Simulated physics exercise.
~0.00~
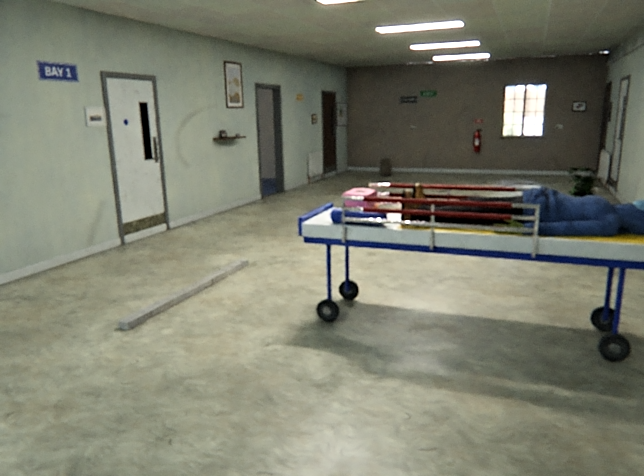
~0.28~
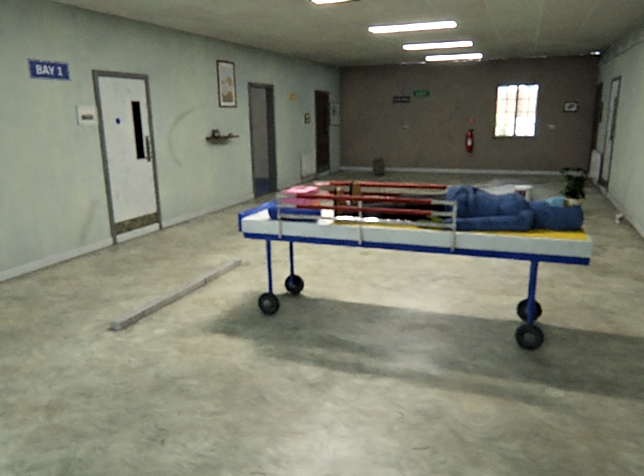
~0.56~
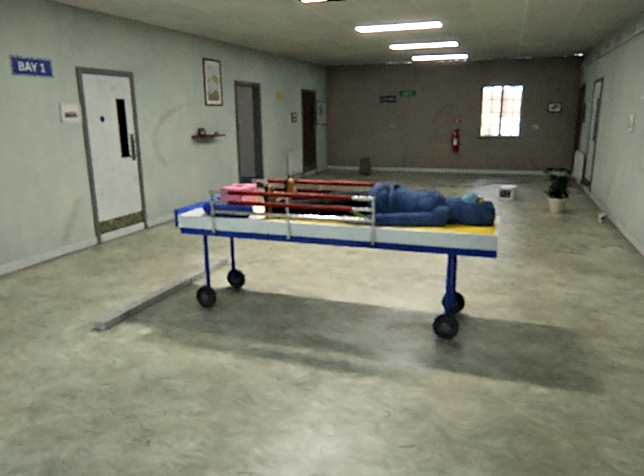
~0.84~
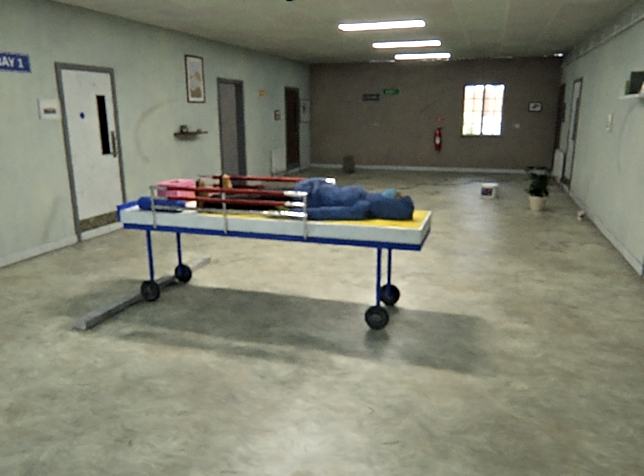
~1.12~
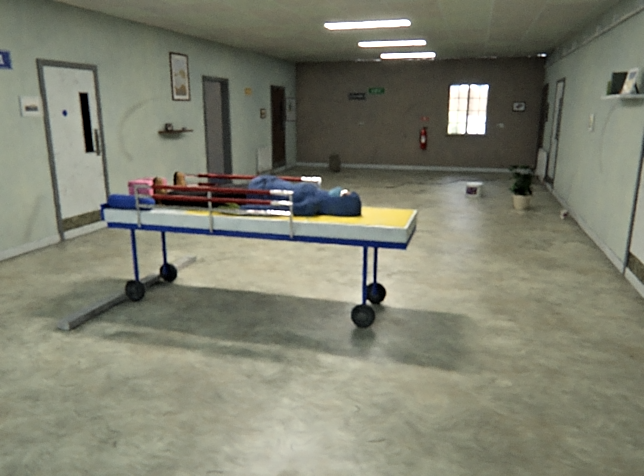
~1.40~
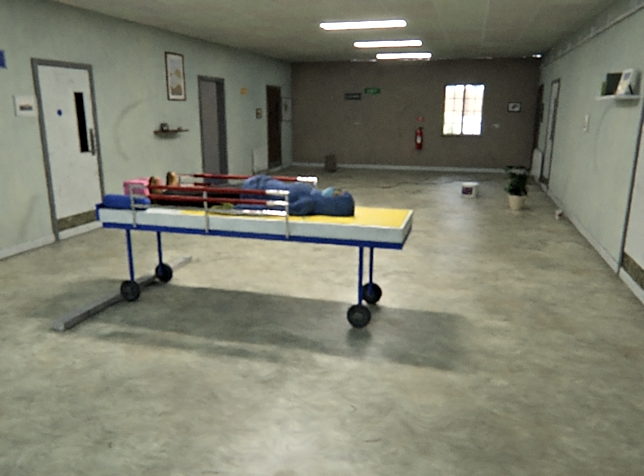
Person in blue lying on a ward trolley rolling left to a floor sill, sliding feet-first as it stops, pink case staying aboard.
